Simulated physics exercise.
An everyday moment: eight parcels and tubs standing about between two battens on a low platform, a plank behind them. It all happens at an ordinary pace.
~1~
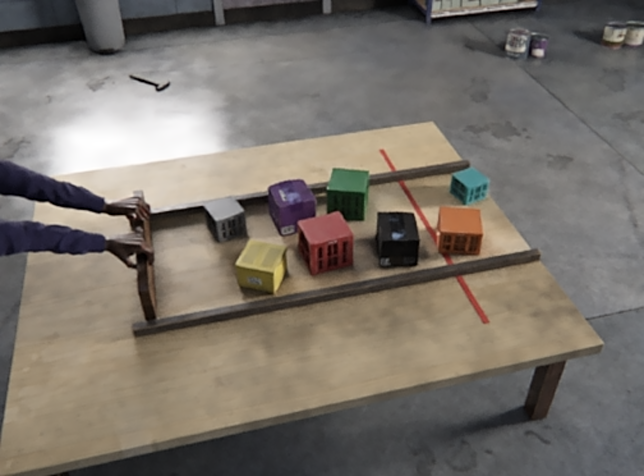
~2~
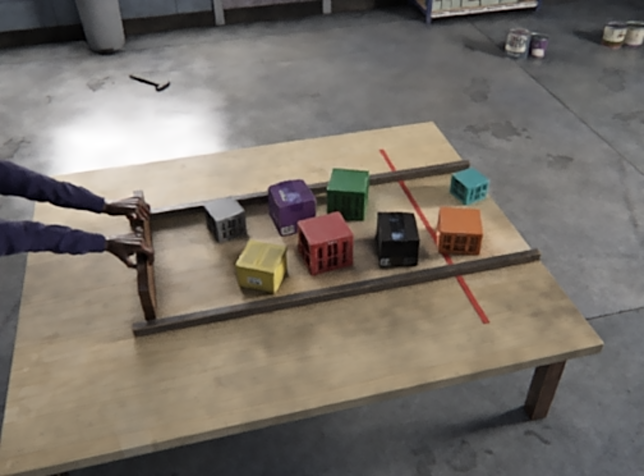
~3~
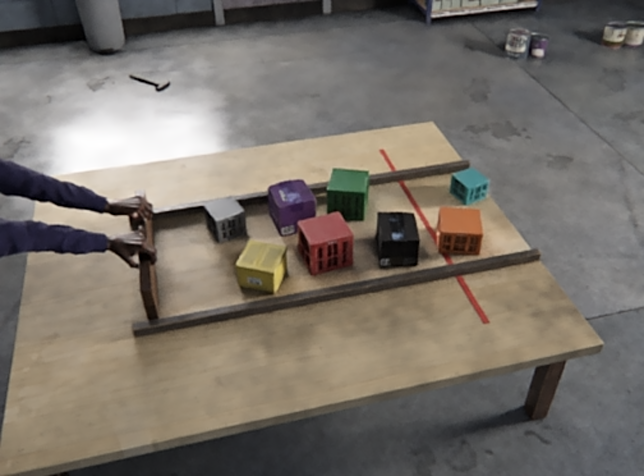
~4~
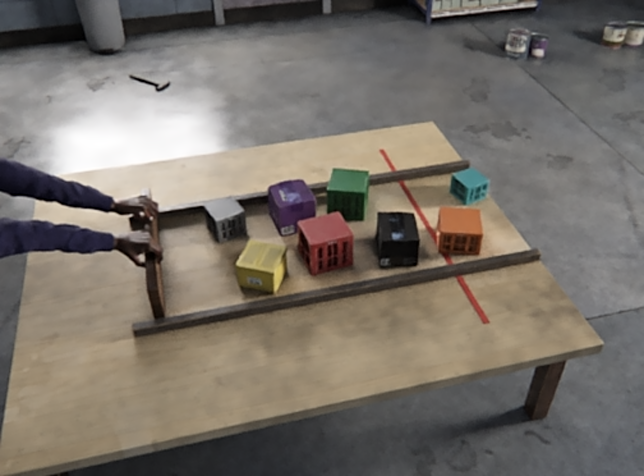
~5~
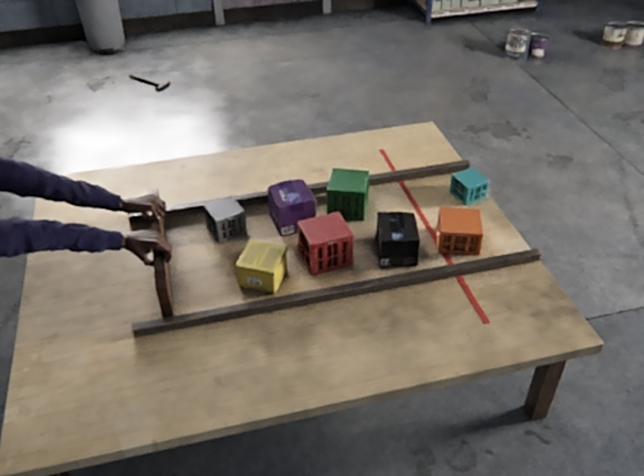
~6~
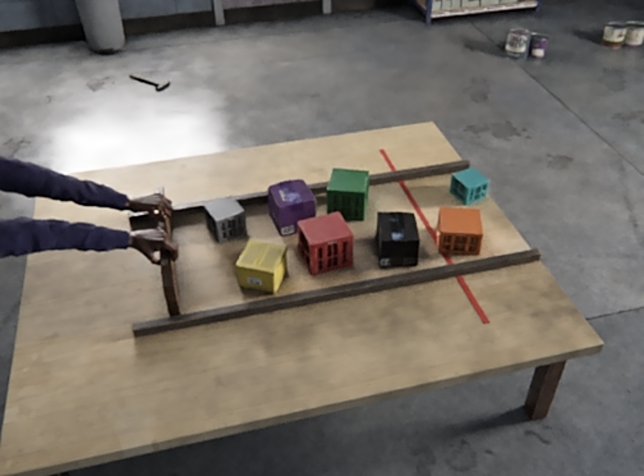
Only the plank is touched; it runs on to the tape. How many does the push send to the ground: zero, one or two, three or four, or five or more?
Outcome: The number that fall off is three or four.
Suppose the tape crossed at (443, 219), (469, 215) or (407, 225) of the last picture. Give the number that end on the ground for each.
The counts: 4, 6 and 2.
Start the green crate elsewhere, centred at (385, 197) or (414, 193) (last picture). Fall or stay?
Place by place, it is lost; goes over.
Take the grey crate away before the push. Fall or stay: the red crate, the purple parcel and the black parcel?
The red crate is kept, the purple parcel stays on, the black parcel comes down.
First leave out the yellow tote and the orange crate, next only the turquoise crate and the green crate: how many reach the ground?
It would be 2 and 2.
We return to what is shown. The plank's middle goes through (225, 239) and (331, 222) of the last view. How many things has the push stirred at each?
At the one place 1, at the other 7.
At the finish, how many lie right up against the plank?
It touches 2.
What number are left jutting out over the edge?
That would be 0.
Early on, none off yet; turquoise crate at rest near (469, 186); orange crate at rest near (459, 230); black parcel at rest near (397, 239).
Finally, the number that fall off is three or four; lost, green crate, black parcel, orange crate and turquoise crate.
